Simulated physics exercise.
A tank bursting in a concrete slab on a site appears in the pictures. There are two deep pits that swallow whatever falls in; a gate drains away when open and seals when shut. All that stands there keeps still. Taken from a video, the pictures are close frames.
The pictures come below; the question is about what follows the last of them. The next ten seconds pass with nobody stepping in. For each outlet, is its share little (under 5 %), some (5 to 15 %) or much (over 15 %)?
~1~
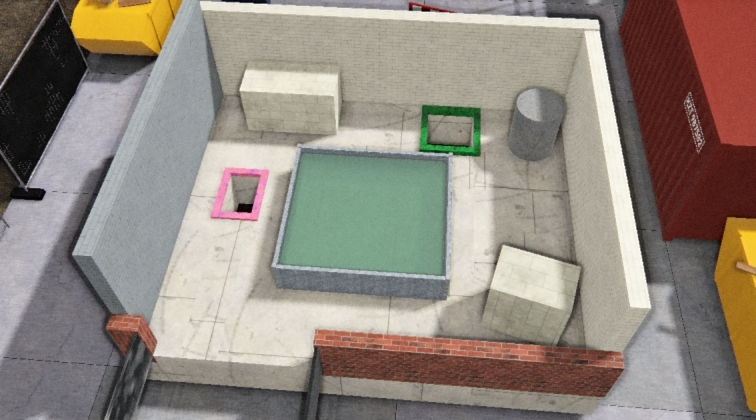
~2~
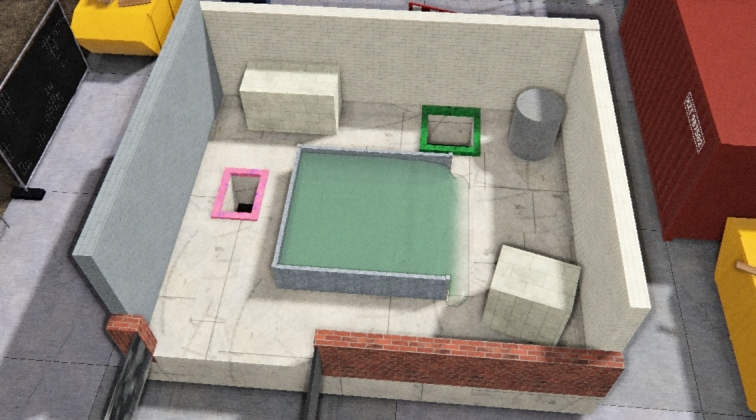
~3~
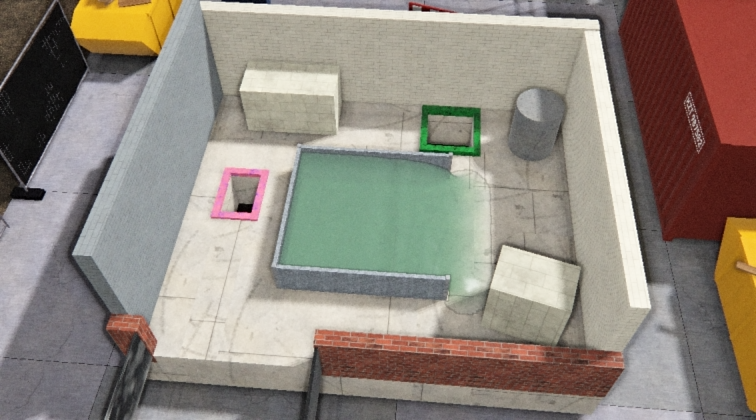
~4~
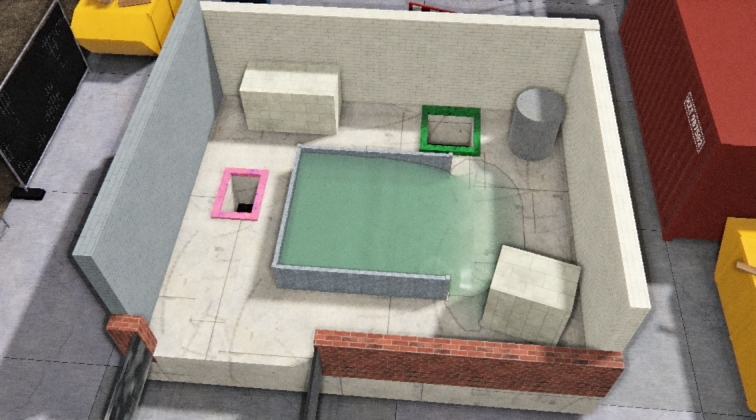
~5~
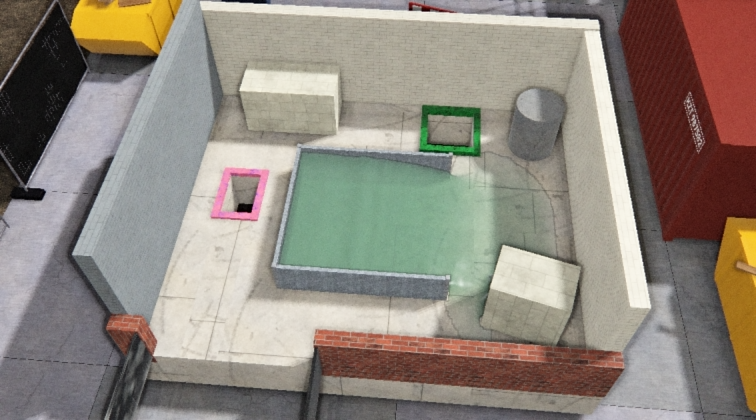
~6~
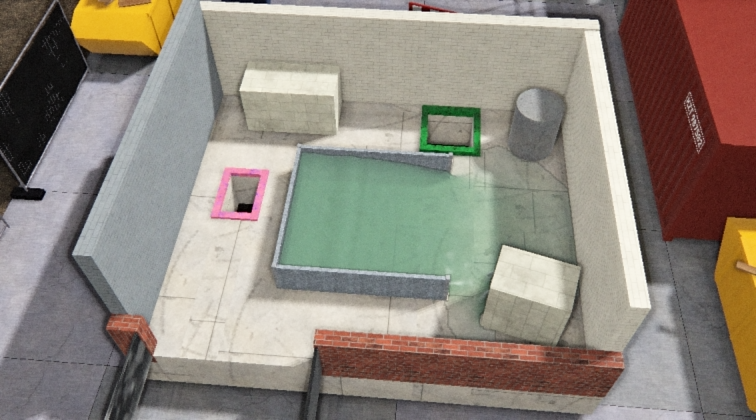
Shares: The gate gets some; the green pit gets some; the pink pit gets little.
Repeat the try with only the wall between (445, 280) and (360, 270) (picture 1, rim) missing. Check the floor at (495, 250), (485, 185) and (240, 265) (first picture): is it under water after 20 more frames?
The first would be drenched, the second drenched and the third drenched.
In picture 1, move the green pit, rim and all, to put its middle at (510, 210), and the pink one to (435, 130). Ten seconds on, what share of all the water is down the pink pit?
Share, pink pit, approx.: 6 in a hundred.
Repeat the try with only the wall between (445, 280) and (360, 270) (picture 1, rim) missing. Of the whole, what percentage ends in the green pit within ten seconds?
In per cent: Green 2.
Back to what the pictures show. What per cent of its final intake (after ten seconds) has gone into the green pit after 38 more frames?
My figure is 95 in a hundred.
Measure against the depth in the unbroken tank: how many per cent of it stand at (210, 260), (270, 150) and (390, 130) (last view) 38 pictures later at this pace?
I'd put them at close to 8 per cent, then 8 per cent, then 2 per cent.
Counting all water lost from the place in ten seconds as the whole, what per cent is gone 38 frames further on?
Estimated share: Close to 55 %.
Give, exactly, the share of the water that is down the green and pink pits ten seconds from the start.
About 8 and 2 per cent.
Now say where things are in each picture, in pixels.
The first picture shows still water in the open tank at (368, 210).
In the second picture, the front is at (458, 300), out from the gap at (446, 227).
In the third picture, water pours out at (445, 229) and has run to (469, 308).
In the fourth picture, water pours out at (445, 229) and has run to (477, 323).
In the fifth picture, the front is at (528, 178), out from the gap at (445, 230).
In the sixth picture, water pours out at (445, 230) and has run to (569, 197).
A moment on, water covers 30 % of the floor; the gate 0 %, the green pit 0 %, the pink pit 0 %.
Next, water covers 40 % of the floor; the gate 0 %, the green pit 0 %, the pink pit 0 %.
Then, water covers 60 % of the floor; the gate 0 %, the green pit 2 %, the pink pit 0 %.
Later, water covers 85 % of the floor; the gate 3 %, the green pit 8 %, the pink pit 0 %.
In the end, water covers 95 % of the floor; the gate 9 %, the green pit 8 %, the pink pit 2 %.
